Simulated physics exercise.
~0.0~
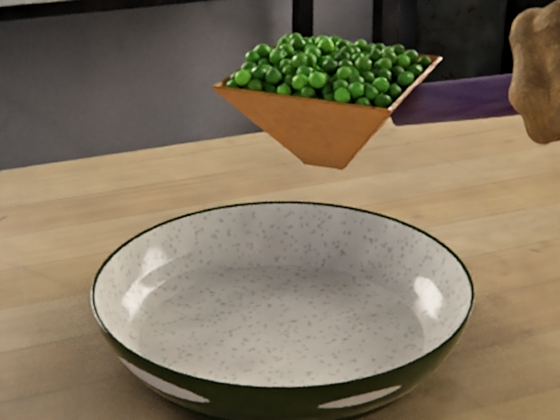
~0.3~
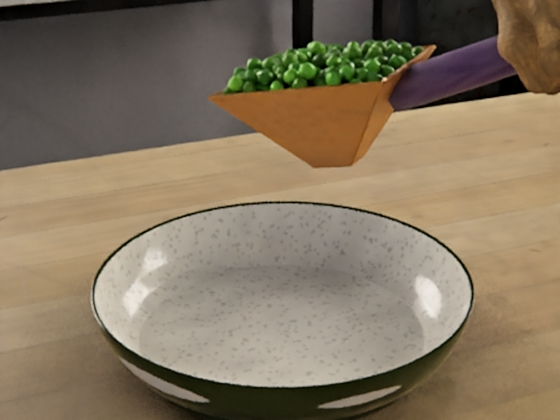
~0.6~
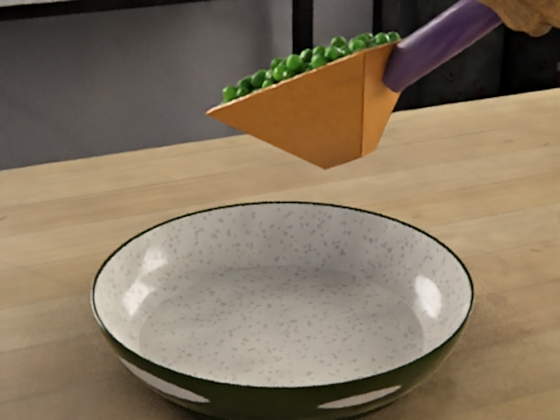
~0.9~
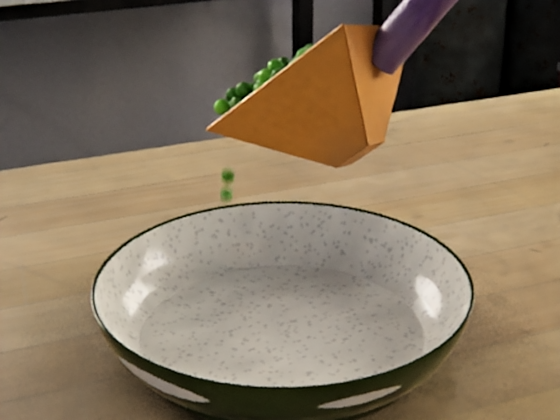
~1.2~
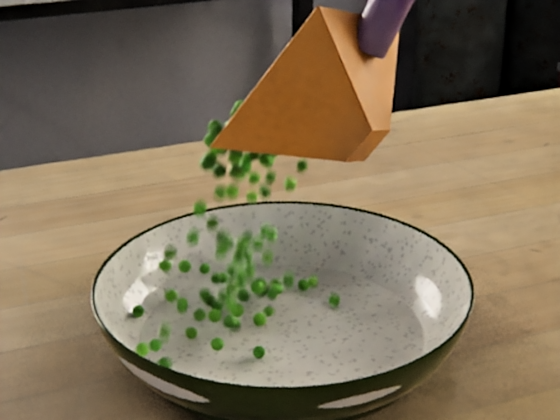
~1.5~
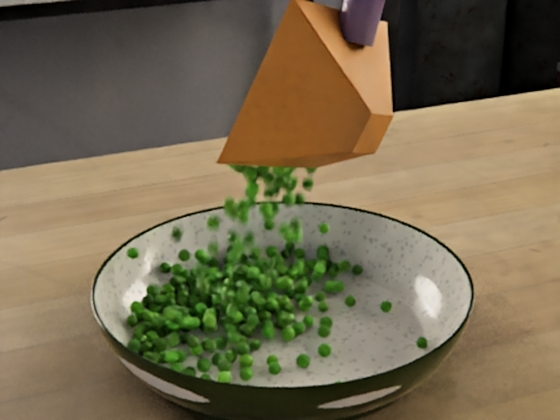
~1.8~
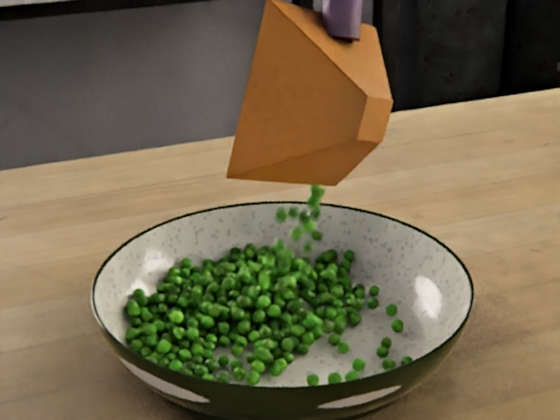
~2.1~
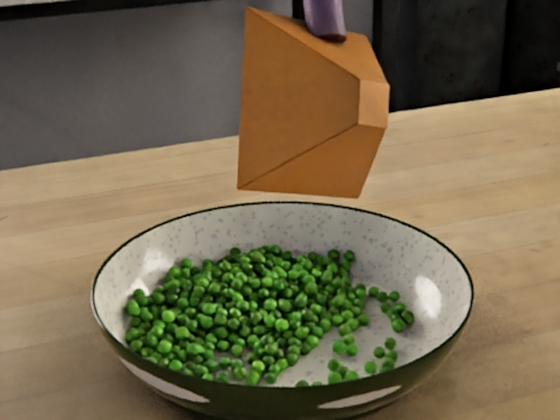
On a light wooden counter, a hand tilts an orange scoop with a purple handle, heaped with green peas, over a speckled white pan. The peas spill from its left edge in a thickening stream until the scoop is upended and empty, leaving them piled mostly at the pan's left.
